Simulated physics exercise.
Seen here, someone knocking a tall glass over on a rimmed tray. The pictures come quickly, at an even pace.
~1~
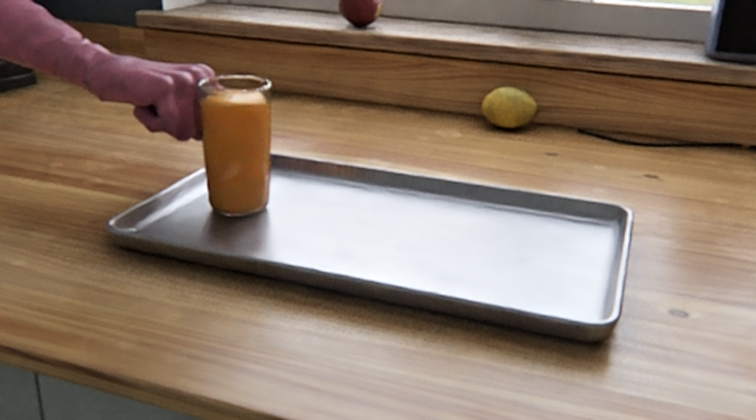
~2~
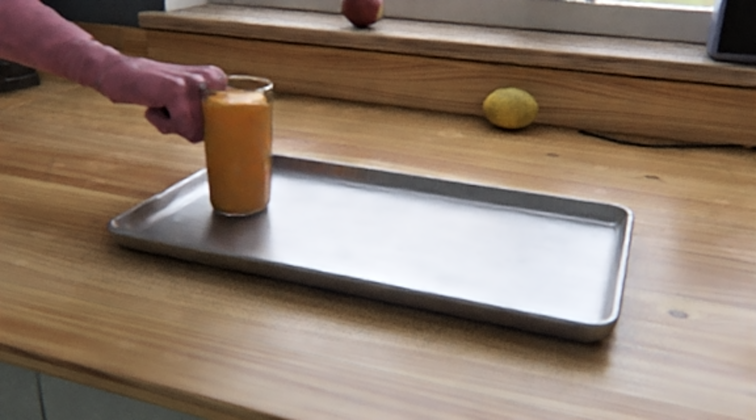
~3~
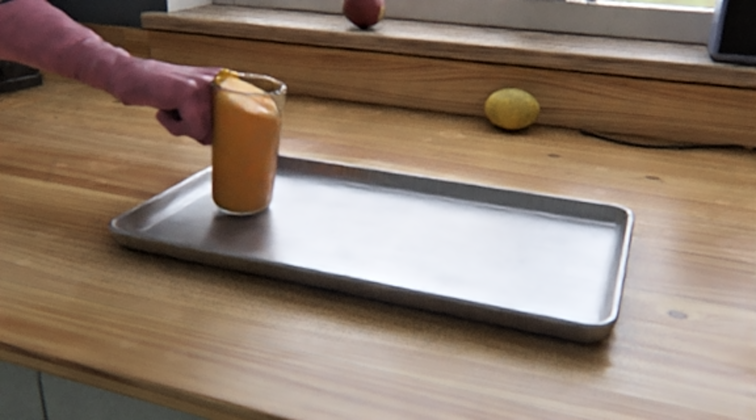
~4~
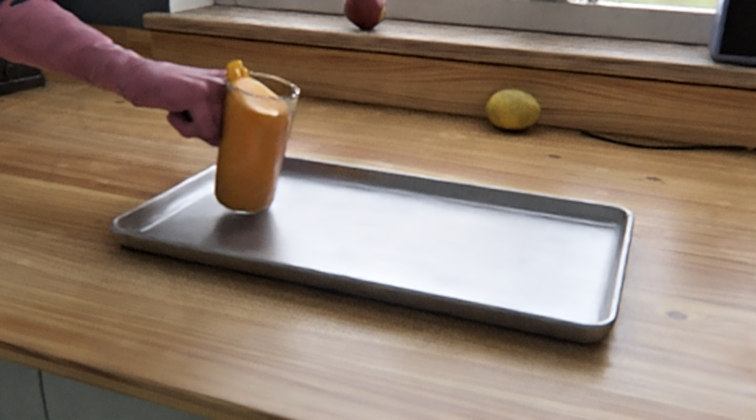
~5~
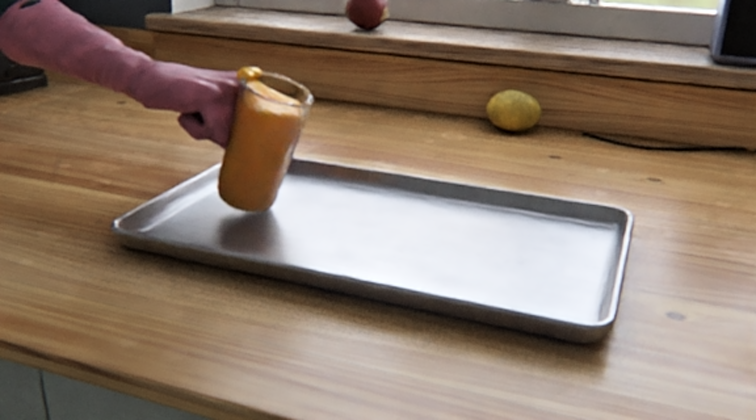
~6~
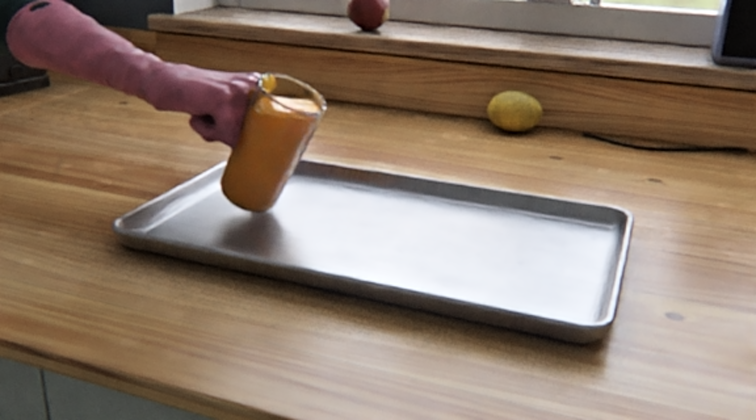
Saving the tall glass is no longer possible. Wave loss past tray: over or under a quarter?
I expect more than a quarter will spill past the tray's edge.
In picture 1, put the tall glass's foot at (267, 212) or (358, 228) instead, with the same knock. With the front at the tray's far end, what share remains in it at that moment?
It would be around 55 per cent, and then around 70 per cent.
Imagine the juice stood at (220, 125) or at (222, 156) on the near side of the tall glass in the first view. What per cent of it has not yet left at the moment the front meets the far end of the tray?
It holds around 50 in a hundred the first time and around 40 in a hundred the second.
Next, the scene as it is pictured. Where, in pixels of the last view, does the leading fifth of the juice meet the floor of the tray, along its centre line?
I'd put the spot somewhere close to pixel (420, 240).
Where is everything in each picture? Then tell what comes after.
Tilt 0°; right rim (265, 89); surface from (211, 93) to (266, 100); the tray's far rim is at (624, 259); the tray is clear ahead, in the first picture.
Tilt 0°; right rim (267, 90); surface from (213, 94) to (267, 101), in the second picture.
Tilt 6°; right rim (280, 93); surface from (225, 79) to (276, 109); 1 per cent is over the edge, in the third picture.
Tilt 12°; right rim (293, 98); surface from (237, 78) to (290, 111); 1 per cent is over the edge, in the fourth picture.
Tilt 19°; right rim (307, 105); surface from (244, 109) to (304, 111); 1 per cent is over the edge, in the fifth picture.
Tilt 26°; right rim (320, 113); surface from (250, 120) to (319, 107); 1 per cent is over the edge, in the sixth picture.
A moment on, the tall glass is falling and 96 per cent is in the glass, 0 on the tray and 4 above or beyond its rim.
Next, the tall glass lies on its side and 63 per cent is in the glass, 28 on the tray and 9 above or beyond its rim.
Then the tall glass lies on its side and 38 per cent is in the glass, 49 on the tray and 13 above or beyond its rim.
Later the tall glass lies on its side and 21 per cent is in the glass, 42 on the tray and 37 above or beyond its rim.
In the end 64 per cent is held by tray and glass, 36 is off the tray.
